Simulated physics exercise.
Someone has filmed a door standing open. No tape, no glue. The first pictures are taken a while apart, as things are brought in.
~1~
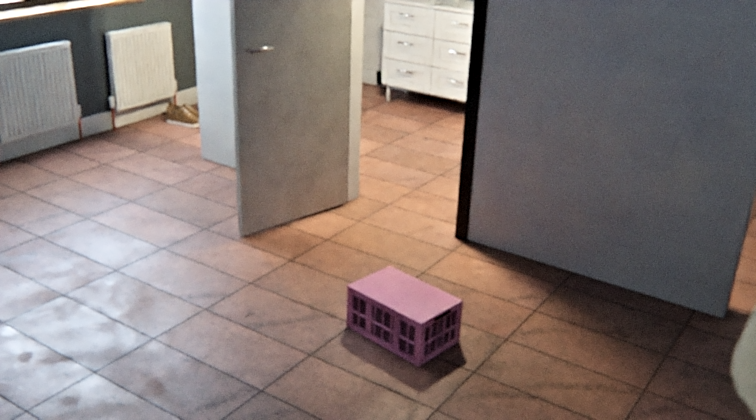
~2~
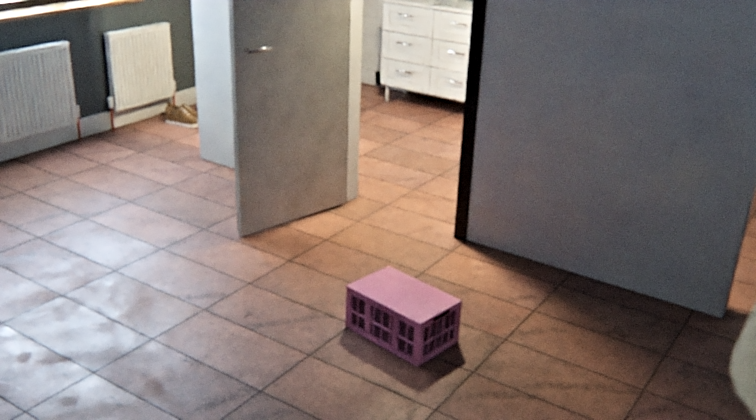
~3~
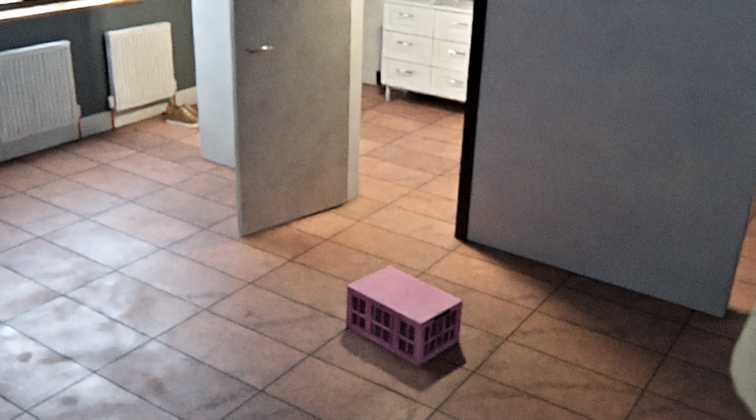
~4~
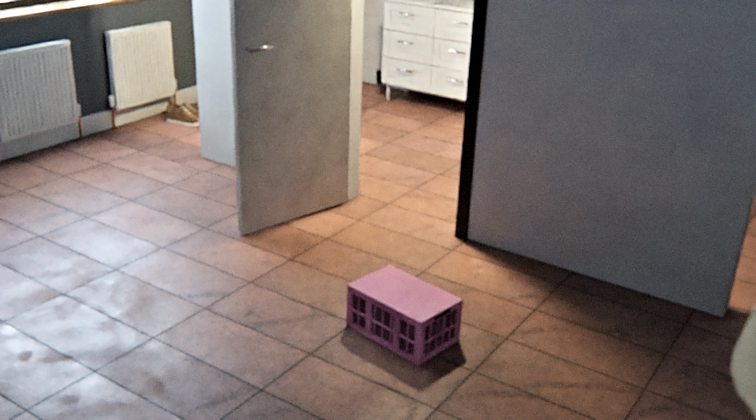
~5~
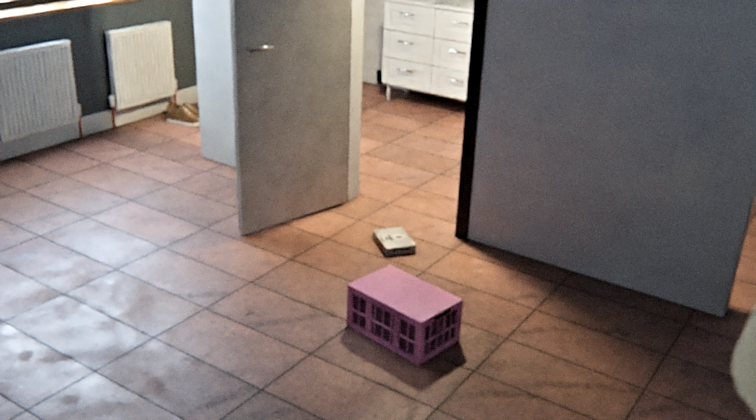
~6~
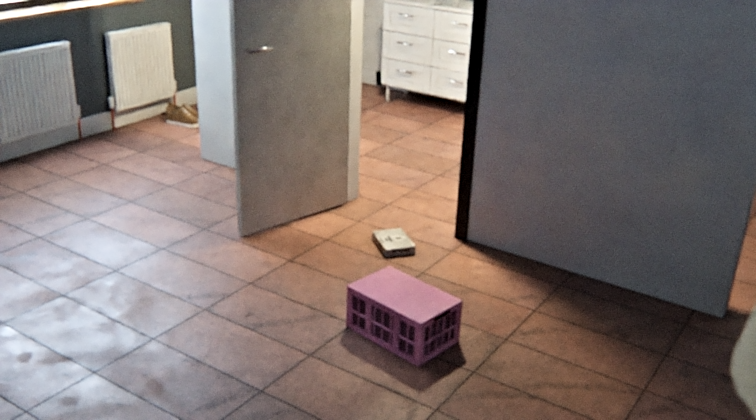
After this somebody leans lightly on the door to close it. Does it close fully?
Here the door jams.
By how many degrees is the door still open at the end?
About 15°.
Then, 0.90 s after the last picture, door 82° open.
Then, 1.90 s after the last picture, door 45° open.
Then, 2.40 s after the last picture, door 28° open; white packet slid a little near (412, 239).
Then, 2.70 s after the last picture, door 18° open; white packet slid about its own width near (427, 234).
At rest, door 13° open; moved from the start, white packet; pink crate in place. Seen from the same camera at the end, white packet near (434, 231).
